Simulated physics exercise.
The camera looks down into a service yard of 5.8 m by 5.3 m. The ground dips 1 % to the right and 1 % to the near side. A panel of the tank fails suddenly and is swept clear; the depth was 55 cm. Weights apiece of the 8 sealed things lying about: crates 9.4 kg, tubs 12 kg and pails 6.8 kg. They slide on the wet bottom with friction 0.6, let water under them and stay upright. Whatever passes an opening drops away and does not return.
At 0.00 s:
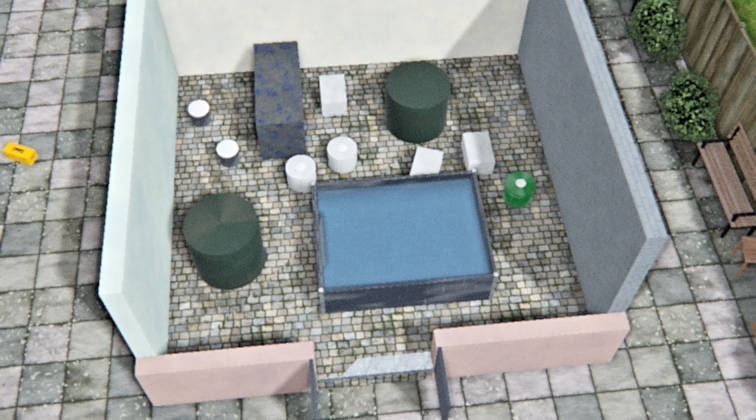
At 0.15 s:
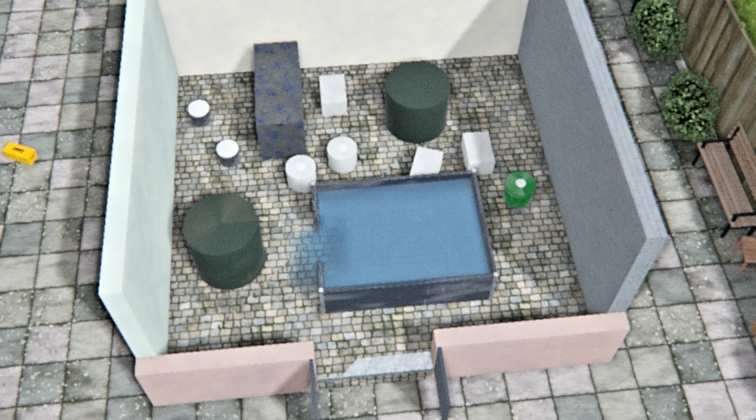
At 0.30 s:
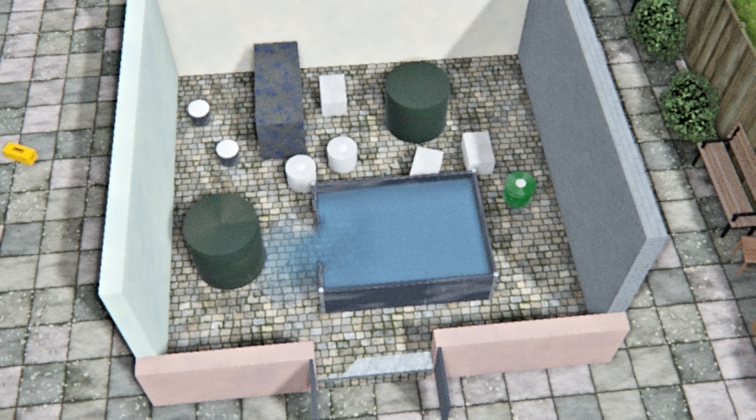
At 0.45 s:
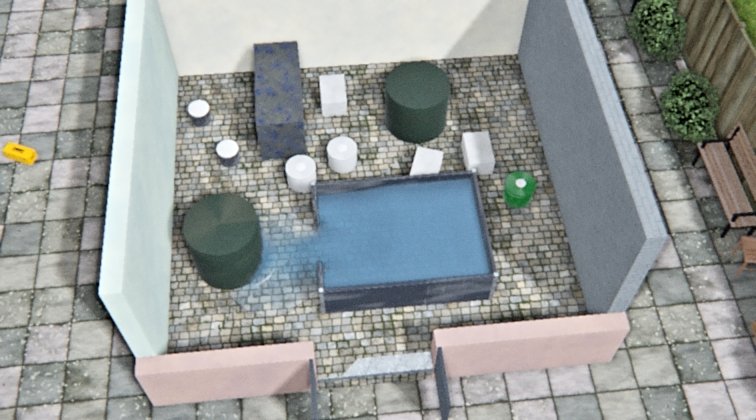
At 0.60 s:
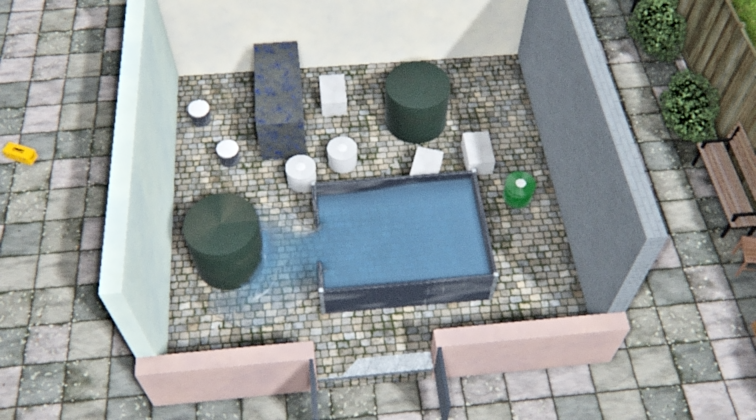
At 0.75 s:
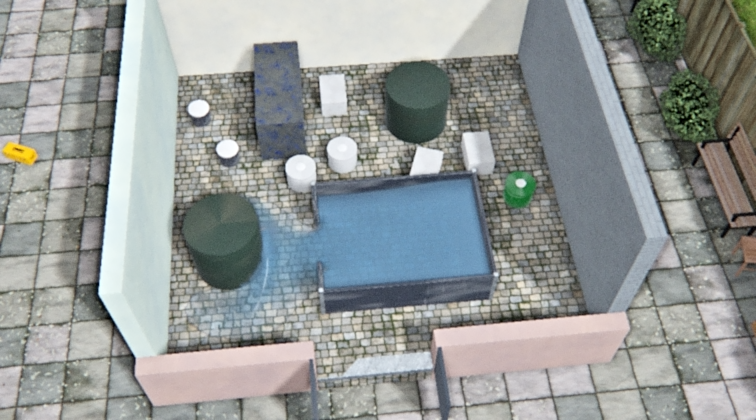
A blue tank opens on its left side and water spreads around a dark green tub.
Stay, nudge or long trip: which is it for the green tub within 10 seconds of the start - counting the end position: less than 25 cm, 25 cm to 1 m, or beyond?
Green tub stays put.
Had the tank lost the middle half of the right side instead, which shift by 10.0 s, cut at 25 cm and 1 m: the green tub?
Then the green tub ends far away.
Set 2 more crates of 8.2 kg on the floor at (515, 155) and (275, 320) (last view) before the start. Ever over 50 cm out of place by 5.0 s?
In that order: Under, past it.
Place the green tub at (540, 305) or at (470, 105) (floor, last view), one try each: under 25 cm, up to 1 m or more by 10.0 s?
In that order: It stays put; it barely shifts.
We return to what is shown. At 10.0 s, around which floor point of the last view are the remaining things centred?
Around (386, 137).
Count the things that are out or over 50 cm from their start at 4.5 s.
I count 2.
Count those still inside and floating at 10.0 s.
I count 5.
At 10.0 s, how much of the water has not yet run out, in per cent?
Some 94 per cent remains.
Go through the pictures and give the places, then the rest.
The green tub at (521, 183), on the bottom; water covers 3.8 m2; 0 of 8 have shifted, in the first picture.
The green tub at (521, 183), on the bottom; 4.3 m2 under water; 0 of 8 have shifted, in the second picture.
The green tub at (521, 183), on the bottom; 4.9 m2 under water; 0 of 8 have shifted, in the third picture.
The green tub at (521, 183), on the bottom; water covers 5.2 m2; 0 of 8 have shifted, in the fourth picture.
The green tub at (521, 183), on the bottom; water covers 5.6 m2; 0 of 8 have shifted, in the fifth picture.
The green tub at (521, 183), on the bottom; water covers 6.2 m2; 0 of 8 have shifted, in the sixth picture.
After 2.0 s the green tub is near (521, 183), 0.0 m from its start, aground; 0 of 8 are out; 0 afloat.
After 4.5 s the green tub is near (521, 183), 0.0 m from its start, aground; 0 of 8 are out; 2 afloat.
After 7.0 s the green tub is near (521, 183), 0.0 m from its start, aground; 0 of 8 are out; 2 afloat.
After 10.0 s the green tub is near (524, 185), 0.1 m from its start, afloat; 0 of 8 are out; 5 afloat.
